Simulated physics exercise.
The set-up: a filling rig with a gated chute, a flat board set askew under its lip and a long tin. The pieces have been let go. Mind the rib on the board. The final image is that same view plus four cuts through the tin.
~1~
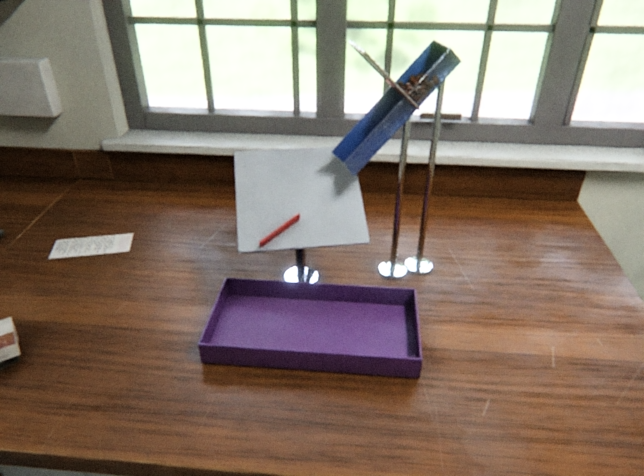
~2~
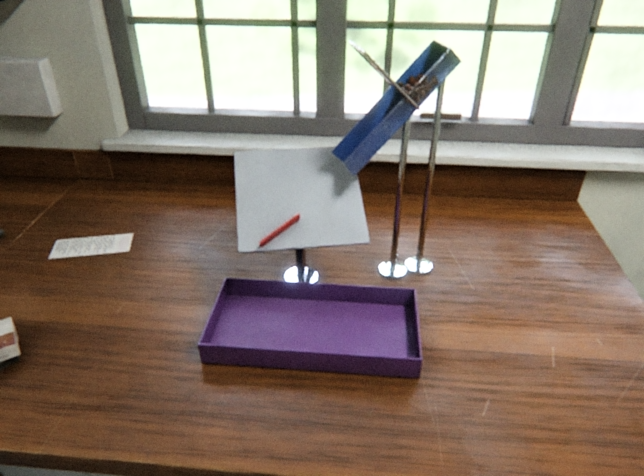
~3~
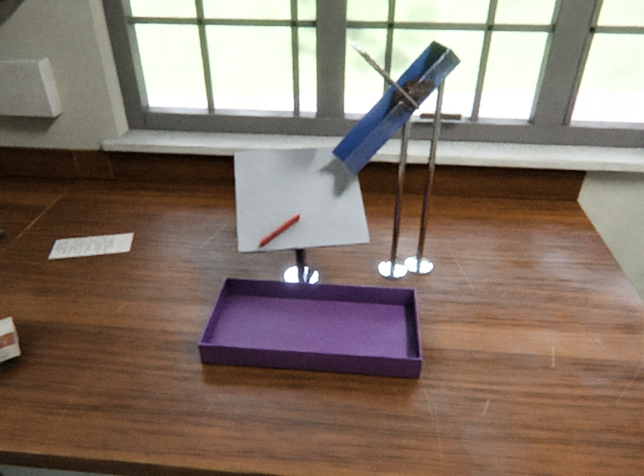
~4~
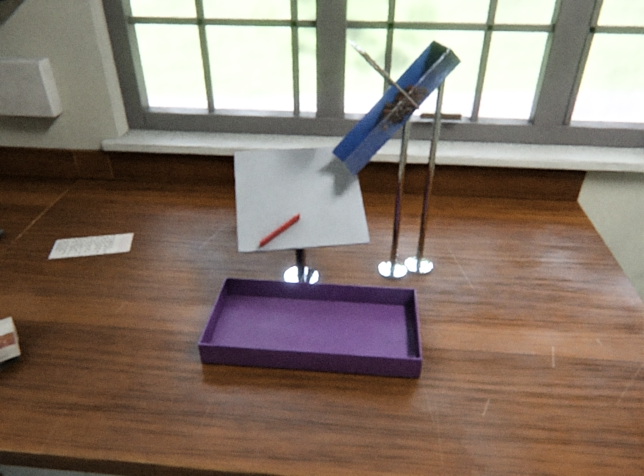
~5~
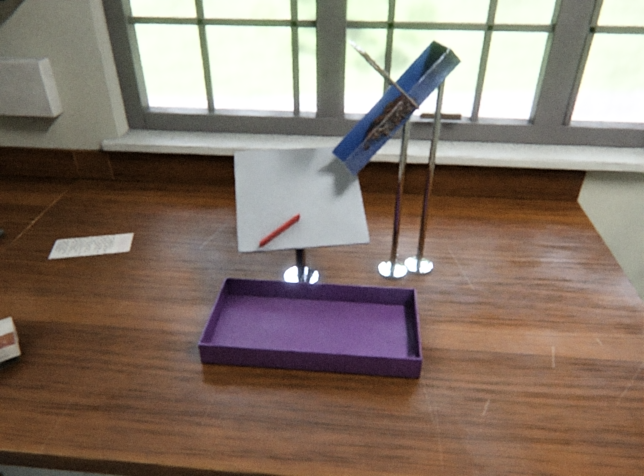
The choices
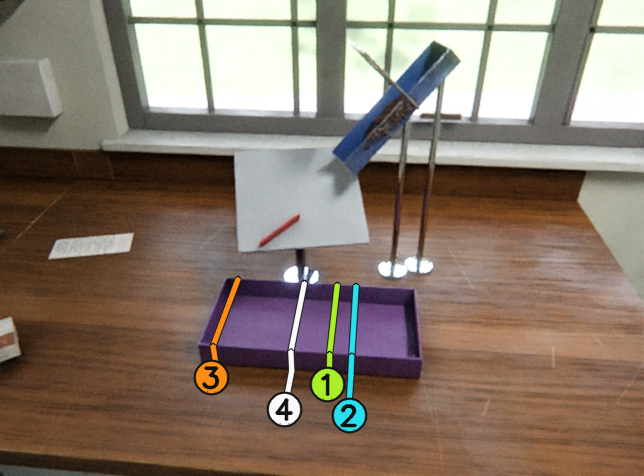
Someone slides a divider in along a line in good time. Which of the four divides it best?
Go for 4.
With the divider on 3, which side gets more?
Right.
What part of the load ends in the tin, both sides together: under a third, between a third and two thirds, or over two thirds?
About that: Over two thirds.
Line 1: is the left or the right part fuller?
More lands on the left.
On the marked copy, line 1 crosses the front rim at (329, 353); line 2 crosses the front rim at (351, 354); line 3 crosses the front rim at (213, 345); line 4 crosses the front rim at (291, 350).
With 1, of what is caught, nearly all on the left of the divider, a small part on the right.
With 2, of what is caught, nearly all on the left of the divider, a stray few on the right.
With 3, of what is caught, a small part on the left of the divider, nearly all on the right.
With 4, of what is caught, about half on the left of the divider, about half on the right.
